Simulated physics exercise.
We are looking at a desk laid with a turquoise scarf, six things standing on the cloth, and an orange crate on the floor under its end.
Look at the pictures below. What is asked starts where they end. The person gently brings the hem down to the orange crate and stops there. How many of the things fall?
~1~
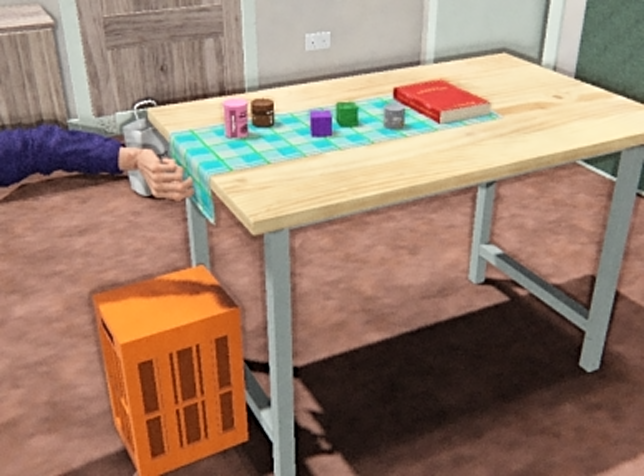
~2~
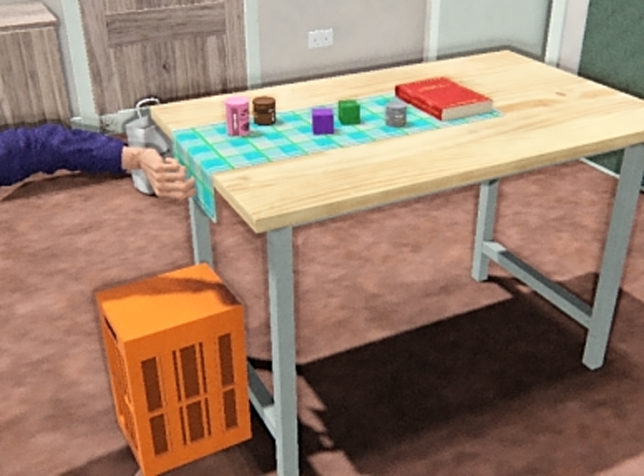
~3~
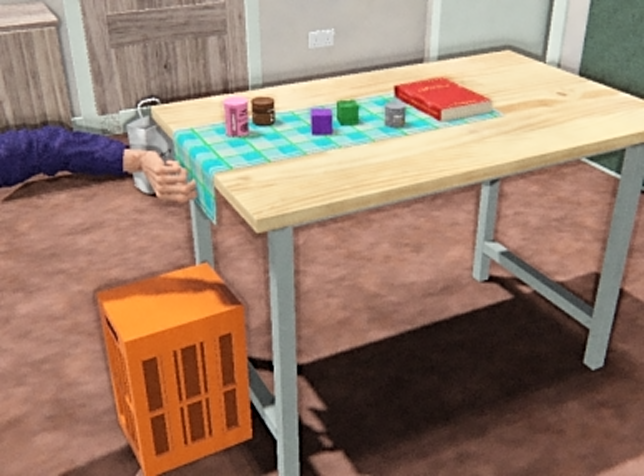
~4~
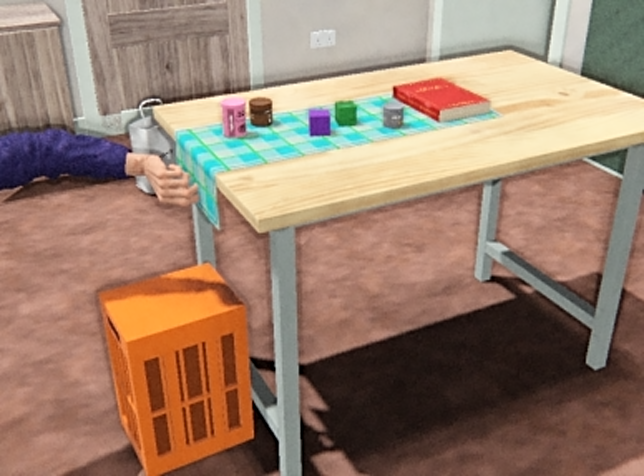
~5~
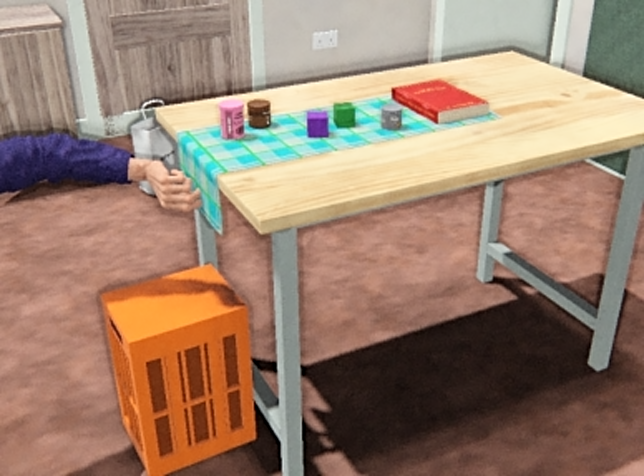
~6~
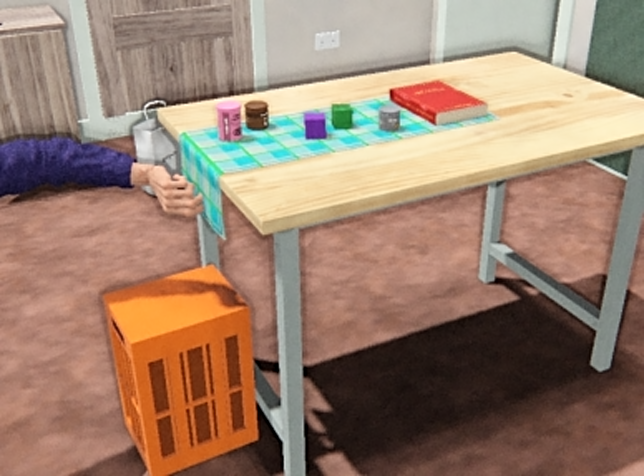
Two.
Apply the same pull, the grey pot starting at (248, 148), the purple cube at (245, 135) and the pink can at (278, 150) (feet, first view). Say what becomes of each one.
The grey pot will end up off, the purple cube will end up off, the pink can will end up off.
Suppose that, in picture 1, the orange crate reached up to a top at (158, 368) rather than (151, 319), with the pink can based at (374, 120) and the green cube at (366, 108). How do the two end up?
Pink can: Still up. Green cube: Still up.
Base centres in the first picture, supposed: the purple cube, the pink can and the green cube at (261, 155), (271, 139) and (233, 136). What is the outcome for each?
Short version: Purple cube drops, pink can drops, green cube drops.
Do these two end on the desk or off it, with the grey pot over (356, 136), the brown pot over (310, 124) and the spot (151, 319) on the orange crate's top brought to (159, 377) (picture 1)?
Result: Grey pot gone, brown pot gone.
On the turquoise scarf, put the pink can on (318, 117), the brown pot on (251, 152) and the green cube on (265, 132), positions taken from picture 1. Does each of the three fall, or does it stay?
Pink can: Stays. Brown pot: Goes. Green cube: Goes.
A little later, hem near (205, 248); all still up.
Next, hem near (207, 281); pink can gone.
Later still, hem on the crate; pink can and brown pot gone.
When it is over, hem on the crate; pink can and brown pot gone. It carries off two.
